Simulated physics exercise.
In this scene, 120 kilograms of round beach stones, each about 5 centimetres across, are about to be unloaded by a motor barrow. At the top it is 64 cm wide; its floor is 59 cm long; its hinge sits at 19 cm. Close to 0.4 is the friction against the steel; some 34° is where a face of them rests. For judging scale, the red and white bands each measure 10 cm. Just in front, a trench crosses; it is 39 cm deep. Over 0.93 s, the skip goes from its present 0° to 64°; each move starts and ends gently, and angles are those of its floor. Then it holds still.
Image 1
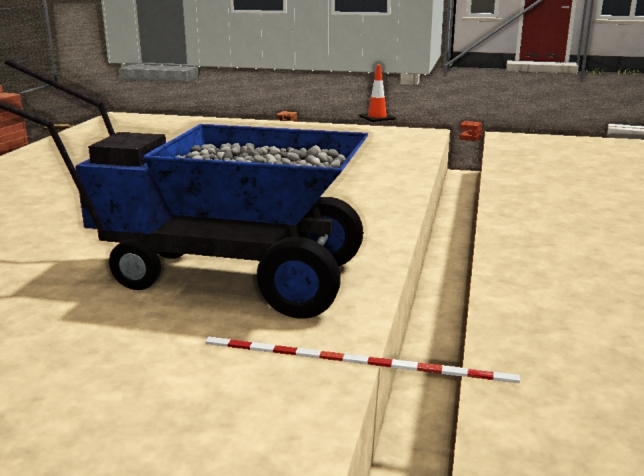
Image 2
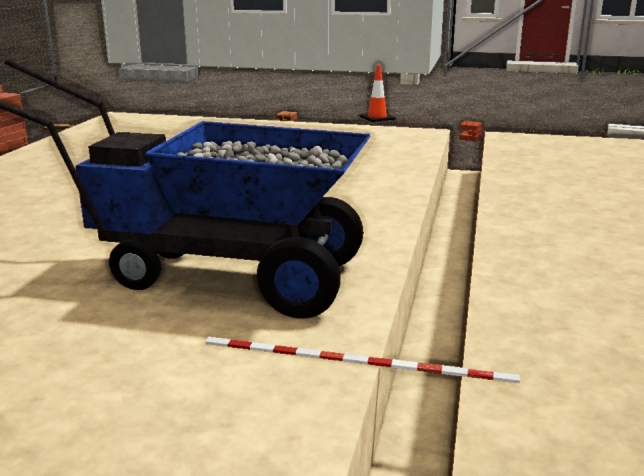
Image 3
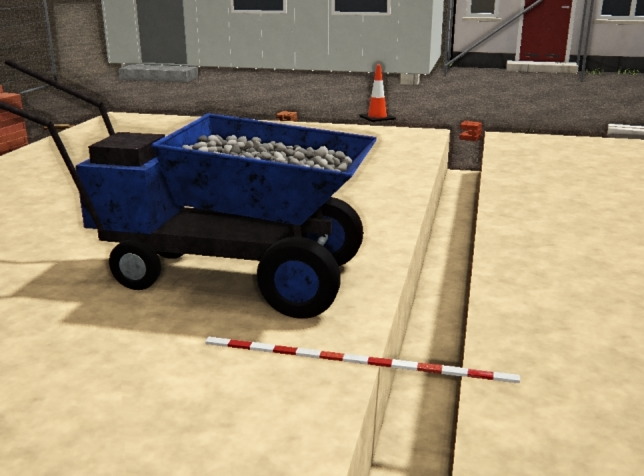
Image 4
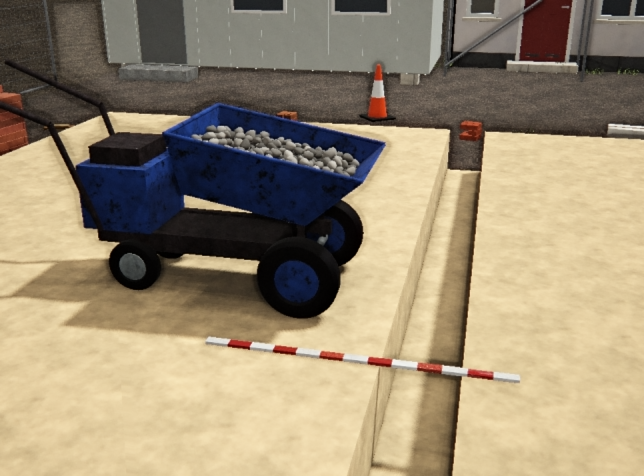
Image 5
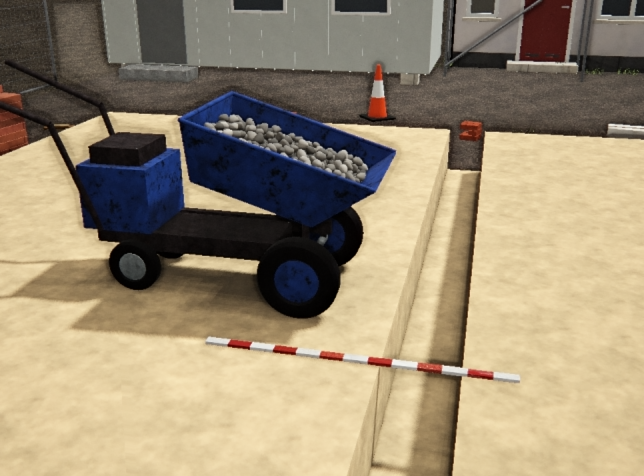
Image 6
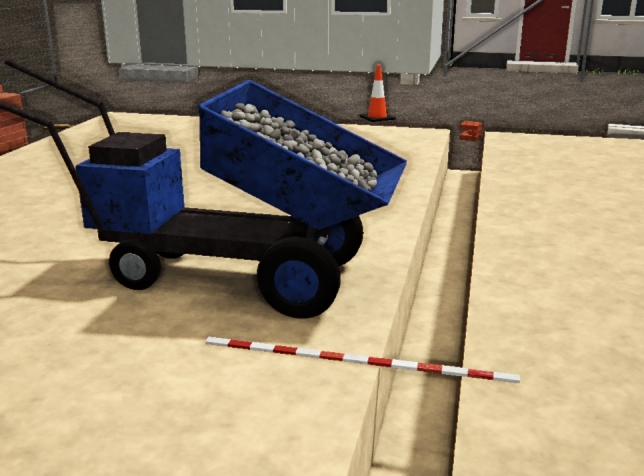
A blue skip heaped with rounded grey stones tilts on a motor barrow standing on pale, sandy ground in a yard, seen from slightly above and to the side. A red-and-white banded pole lies in front, a narrow trench crosses at right, and an orange-and-white cone stands behind near a grey cabin. The skip's left end rises steadily and its lip moves rightward and down, while the wheels and camera stay still.
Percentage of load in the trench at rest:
50 %.
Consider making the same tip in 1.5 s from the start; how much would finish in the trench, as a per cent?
With that timing, about 60 per cent.
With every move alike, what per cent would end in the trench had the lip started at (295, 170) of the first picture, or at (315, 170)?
First some 90, then 70 per cent.
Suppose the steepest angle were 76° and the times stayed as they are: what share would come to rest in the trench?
In that case near 50 per cent.
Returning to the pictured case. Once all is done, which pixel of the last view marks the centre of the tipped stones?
Roughly at pixel (473, 303).
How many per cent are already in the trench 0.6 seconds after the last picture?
At that moment: Approx. 15 %.
Then, 0.3 s after the last picture the floor is at 54°, 100 % in the skip; the foremost stones are at (414, 236).
Then, 0.6 s after the last picture the floor is at 64°, 69 % in the skip, 16 % in the trench, 15 % past the trench; the foremost stones are at (510, 296).
Then, 1.0 s after the last picture the floor is at 64°, 27 % in the skip, 23 % in the trench, 50 % past the trench; the foremost stones are past the picture's edge.
Then, 2.9 s after the last picture the floor is at 64°, 0 % in the skip, 50 % in the trench, 50 % past the trench; the foremost stones are past the picture's edge.
